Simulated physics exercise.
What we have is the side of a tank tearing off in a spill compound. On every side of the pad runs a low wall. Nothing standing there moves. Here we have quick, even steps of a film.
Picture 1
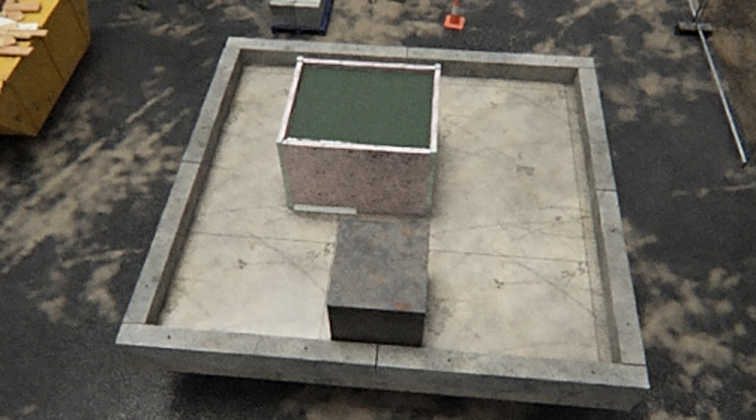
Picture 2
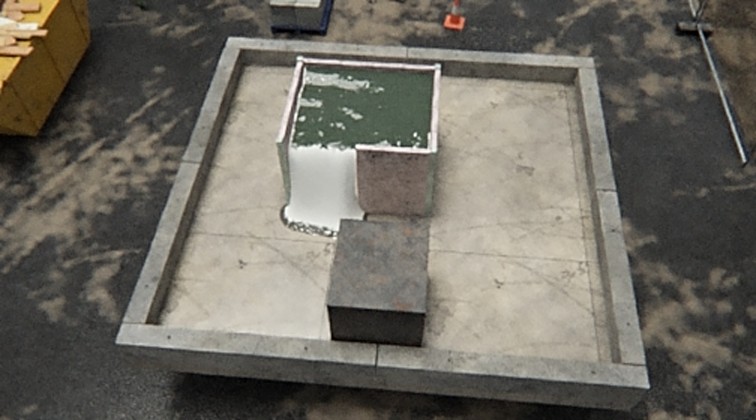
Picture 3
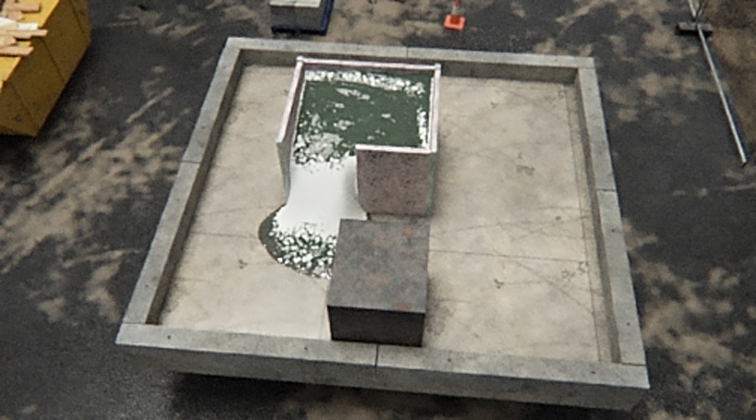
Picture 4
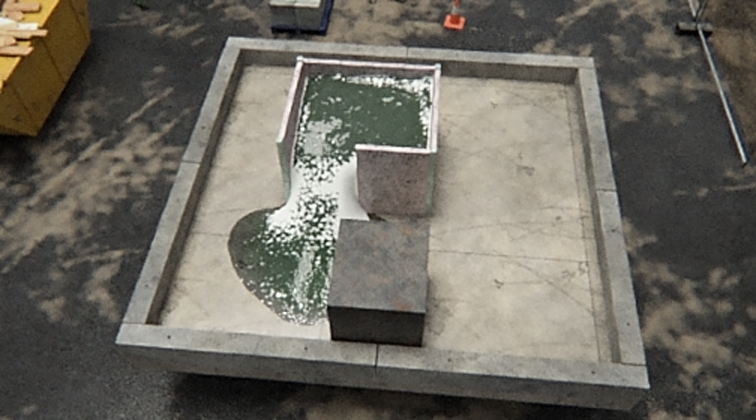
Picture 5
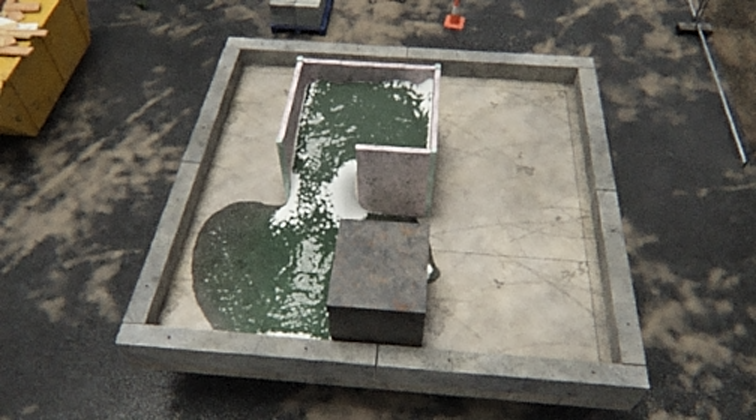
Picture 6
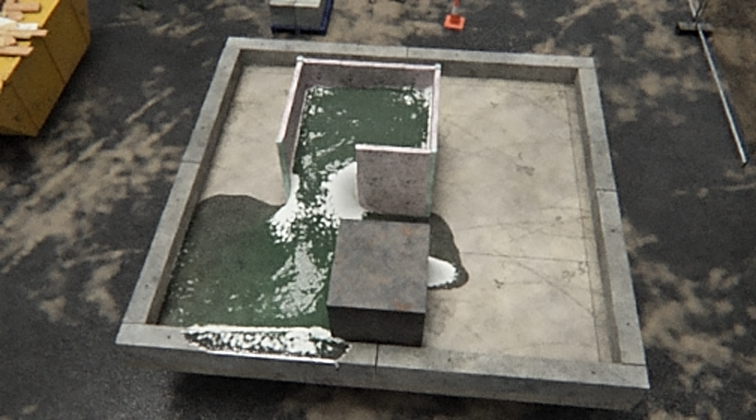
A square tank's front side opens and green water pours out, spreading around a dark block.
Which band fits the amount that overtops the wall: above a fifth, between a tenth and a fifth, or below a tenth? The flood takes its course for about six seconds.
I'd say the loss is in the middle band, a tenth up to a fifth.
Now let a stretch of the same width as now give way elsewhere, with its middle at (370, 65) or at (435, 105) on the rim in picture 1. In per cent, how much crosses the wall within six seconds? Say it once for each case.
14% and 12%, roughly.
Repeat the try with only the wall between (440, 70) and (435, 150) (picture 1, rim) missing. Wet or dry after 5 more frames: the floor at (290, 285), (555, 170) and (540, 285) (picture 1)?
Going through them in order gives still bare, waterlogged, waterlogged.
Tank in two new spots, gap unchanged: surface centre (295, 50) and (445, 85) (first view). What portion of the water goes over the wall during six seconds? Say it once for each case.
Roughly 16 per cent in the first case and 4 per cent in the second.
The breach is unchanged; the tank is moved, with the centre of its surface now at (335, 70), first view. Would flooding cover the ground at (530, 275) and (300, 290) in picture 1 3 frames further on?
First spot spared, second spot swamped.
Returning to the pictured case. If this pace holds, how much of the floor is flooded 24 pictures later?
80 %, roughly.
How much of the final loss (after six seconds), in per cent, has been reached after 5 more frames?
I'd put it near 25 in a hundred.
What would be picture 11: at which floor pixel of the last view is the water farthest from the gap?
I'd put it around (601, 328).
A moment on, water covers 30 % of the floor; the low wall has let 1 % over.
Next, water covers 40 % of the floor; the low wall has let 4 % over.
Then, water covers 50 % of the floor; the low wall has let 14 % over.
Later, water covers 70 % of the floor; the low wall has let 16 % over.
In the end, water covers 85 % of the floor; the low wall has let 16 % over.
